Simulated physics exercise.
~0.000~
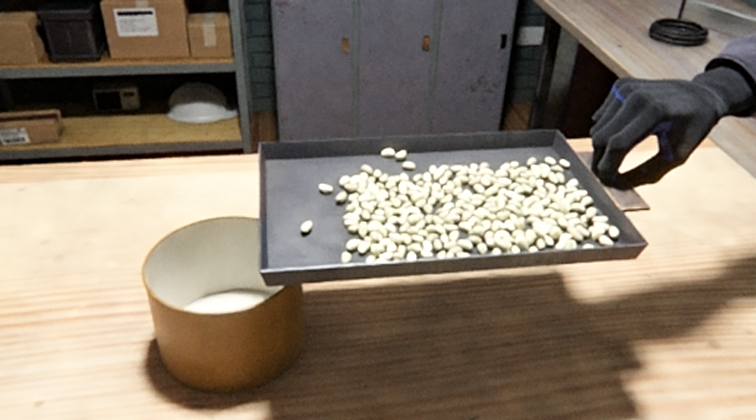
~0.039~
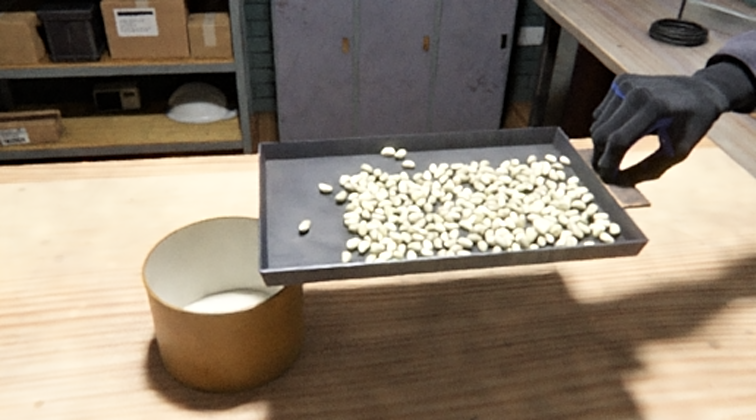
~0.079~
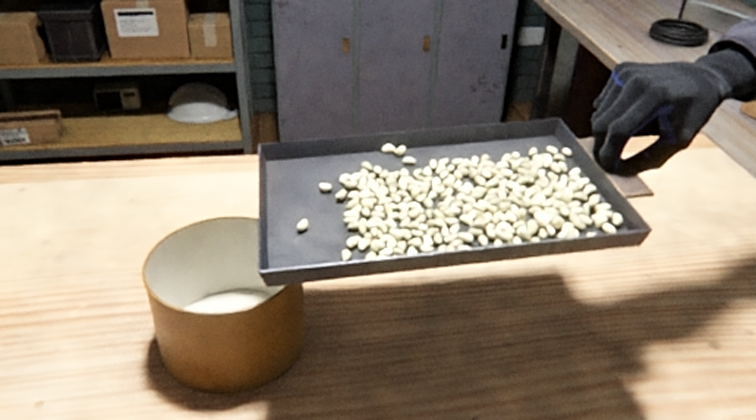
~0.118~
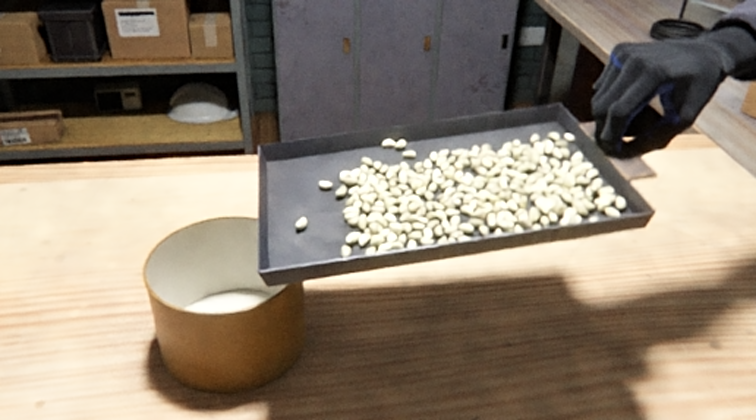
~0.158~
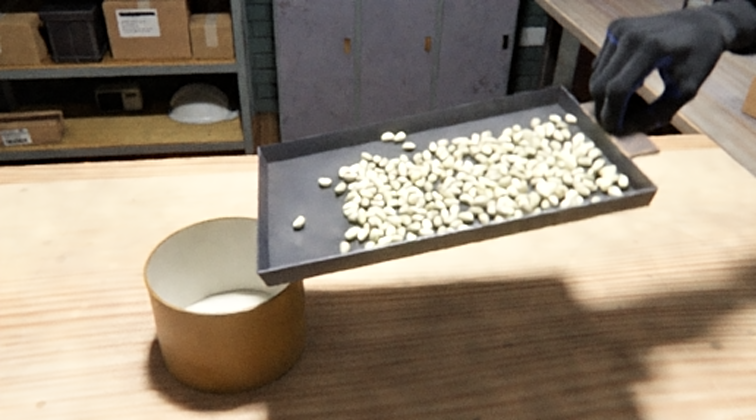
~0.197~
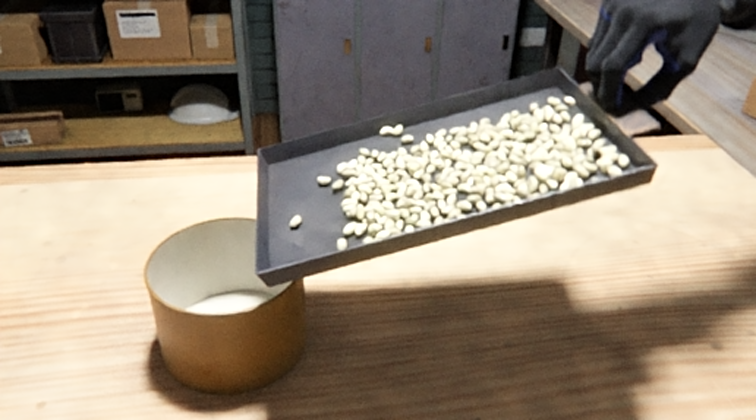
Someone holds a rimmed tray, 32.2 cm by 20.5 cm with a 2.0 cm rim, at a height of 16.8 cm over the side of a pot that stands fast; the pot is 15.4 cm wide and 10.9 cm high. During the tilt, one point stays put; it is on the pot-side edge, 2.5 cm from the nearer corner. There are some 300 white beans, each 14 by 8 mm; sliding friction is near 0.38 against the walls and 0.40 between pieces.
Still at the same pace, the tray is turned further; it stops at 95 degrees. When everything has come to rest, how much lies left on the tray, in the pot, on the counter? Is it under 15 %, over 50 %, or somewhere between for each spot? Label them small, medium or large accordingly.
Left on the tray - small, pot - large, counter - medium.
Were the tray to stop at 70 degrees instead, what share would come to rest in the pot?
The pot would get around 55 per cent.
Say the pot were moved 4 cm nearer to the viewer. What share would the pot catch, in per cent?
Expect something close to 60 per cent.
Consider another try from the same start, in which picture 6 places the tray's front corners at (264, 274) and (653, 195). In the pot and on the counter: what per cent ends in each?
You'd end with pot at 5 and counter at 95.
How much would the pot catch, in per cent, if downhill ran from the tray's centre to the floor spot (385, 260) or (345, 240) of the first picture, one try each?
0 and 10 %.
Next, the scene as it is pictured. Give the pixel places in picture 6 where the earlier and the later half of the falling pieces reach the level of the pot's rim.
I'd mark about (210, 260) for the first half and about (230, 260) for the second.
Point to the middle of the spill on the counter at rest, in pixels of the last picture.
The spill's middle ends up near (168, 341).
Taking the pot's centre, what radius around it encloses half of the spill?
About 16 cm from the centre.
Then, at 0.57 s, tilt 53 degrees; the tray holds 100 %, the pot 0 %.
After 0.82 s, tilt 79 degrees; the tray holds 30 %, the pot 40 %.
Then, at 1.18 s, tilt 95 degrees; the tray holds 5 %, the pot 65 %.
At rest (2.6 s), tray 0 %, pot 70 %, counter 30 %.
